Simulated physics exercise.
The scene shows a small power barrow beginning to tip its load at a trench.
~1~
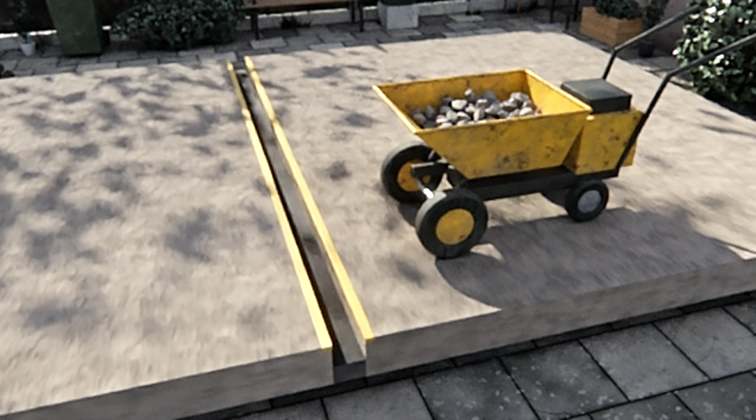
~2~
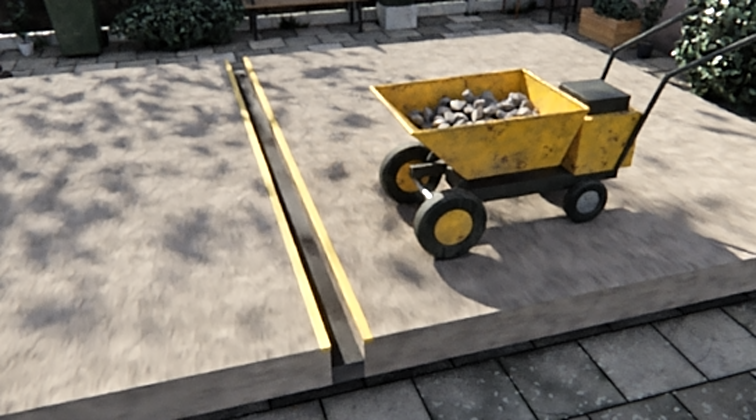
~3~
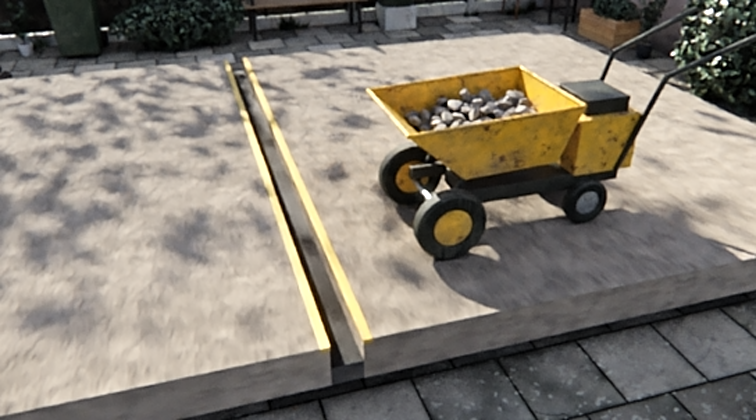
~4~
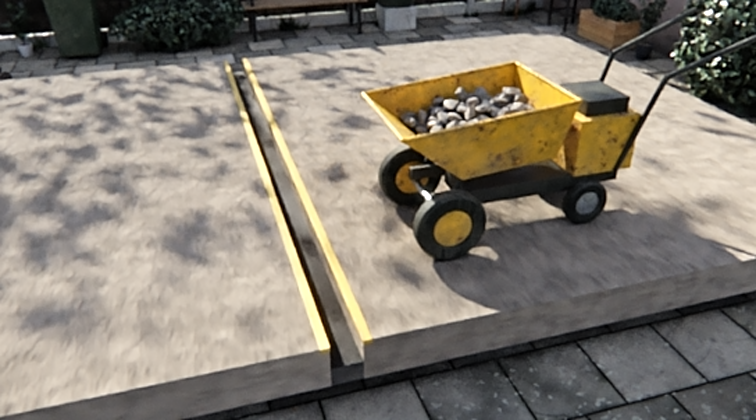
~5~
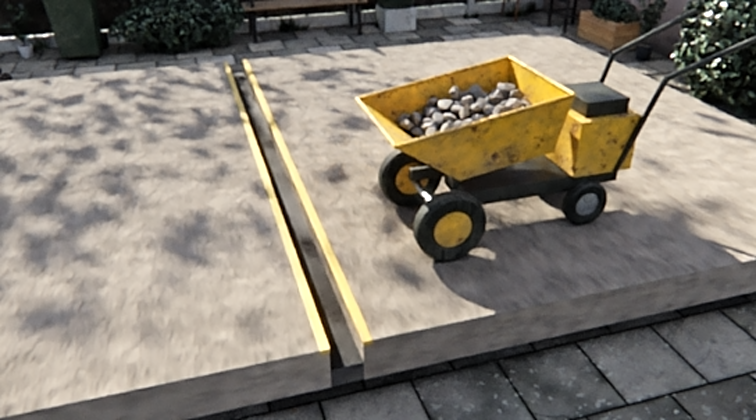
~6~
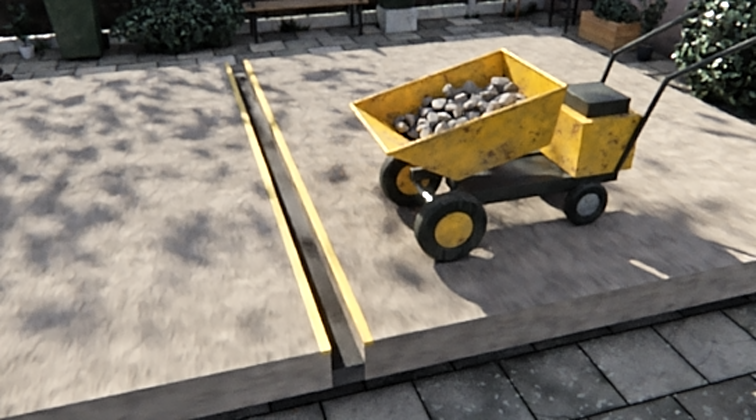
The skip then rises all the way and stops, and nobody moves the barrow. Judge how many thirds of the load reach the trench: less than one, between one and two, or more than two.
Between one and two thirds of it.
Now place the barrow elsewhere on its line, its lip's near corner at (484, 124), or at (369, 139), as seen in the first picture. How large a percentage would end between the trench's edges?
Close to 30 in a hundred, and close to 0 in a hundred.
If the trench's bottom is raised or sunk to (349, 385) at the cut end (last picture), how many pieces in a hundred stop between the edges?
The share comes to around 60 percent.
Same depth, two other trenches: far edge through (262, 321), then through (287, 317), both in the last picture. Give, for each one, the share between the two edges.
The first case gives close to 90 per cent and the second close to 80 per cent.
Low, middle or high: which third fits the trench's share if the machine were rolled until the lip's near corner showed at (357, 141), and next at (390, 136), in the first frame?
Log - stop 1: Under a third. Stop 2: Less than a third.
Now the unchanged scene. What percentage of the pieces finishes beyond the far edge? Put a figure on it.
Roughly 35 in a hundred.
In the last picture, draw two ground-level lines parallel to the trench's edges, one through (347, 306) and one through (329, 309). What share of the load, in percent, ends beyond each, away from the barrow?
About 80 percent, then about 50 percent.
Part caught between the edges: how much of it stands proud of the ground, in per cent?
35 per cent or so.
Soon after the last picture, skip tipped steeply; all in the skip.
A little later, skip tipped right over; most in the skip; a small part in or heaped over the trench; a stray few beyond it; a stray few falling.
Later still, skip tipped right over; about a quarter in the skip; a stray few short of the trench; about half in or heaped over the trench; about a third beyond it.
At rest, skip tipped right over; about a quarter in the skip; a stray few short of the trench; about half in or heaped over the trench; about a third beyond it.
